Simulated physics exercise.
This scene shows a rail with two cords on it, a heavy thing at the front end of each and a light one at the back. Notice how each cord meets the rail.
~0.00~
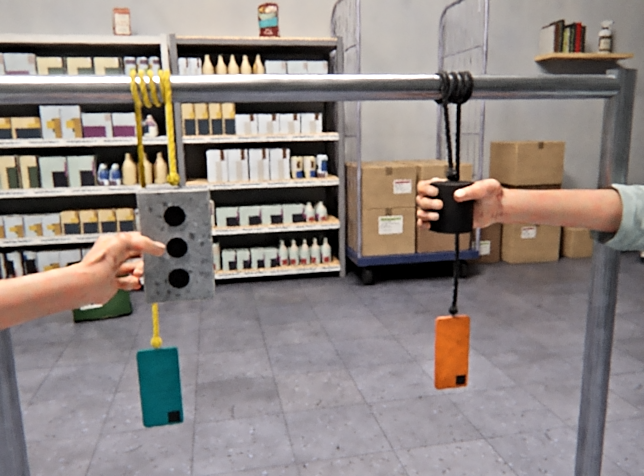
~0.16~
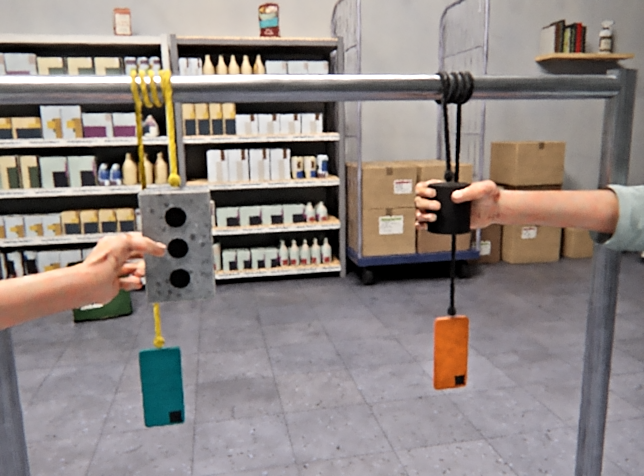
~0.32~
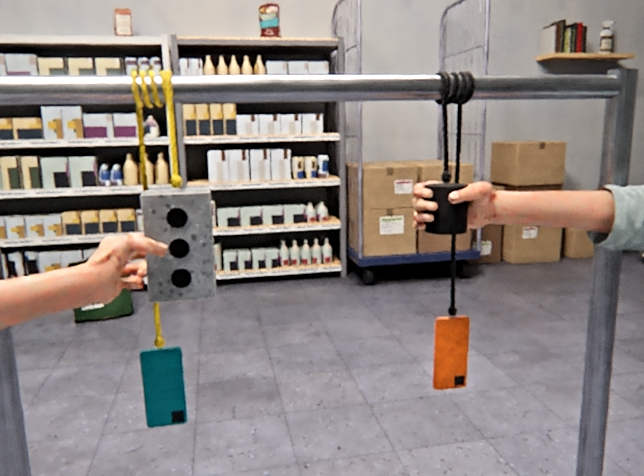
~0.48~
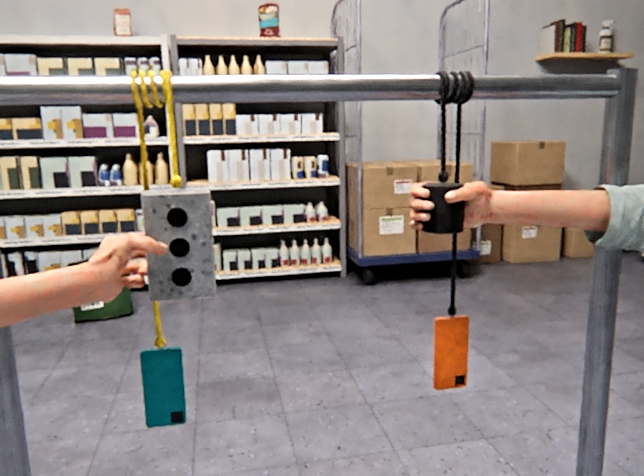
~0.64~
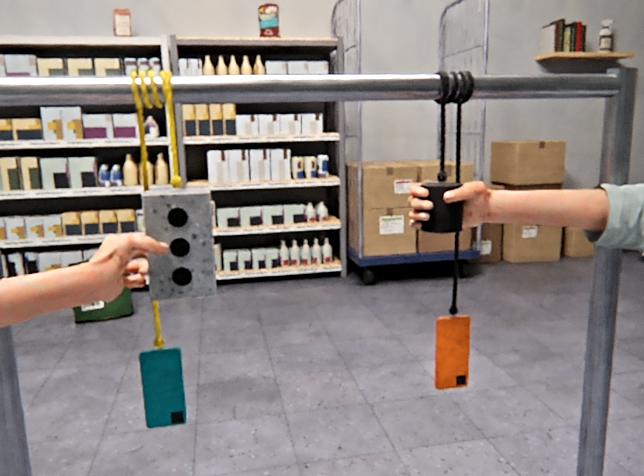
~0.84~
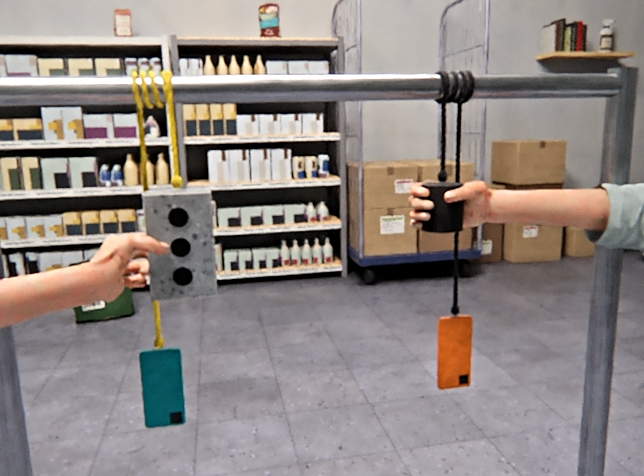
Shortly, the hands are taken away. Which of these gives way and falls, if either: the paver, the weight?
Looking at each: The paver does not fall, the weight does not fall.
Around 1.14 s, paver in the air near (180, 237); weight in the air near (443, 199).
Around 1.50 s, paver in the air near (175, 231); weight in the air near (443, 201).
Around 1.96 s, paver in the air near (183, 236); weight in the air near (443, 199).
Finally, paver in the air near (180, 235); weight in the air near (443, 199). The paver is held and the weight keeps its height.
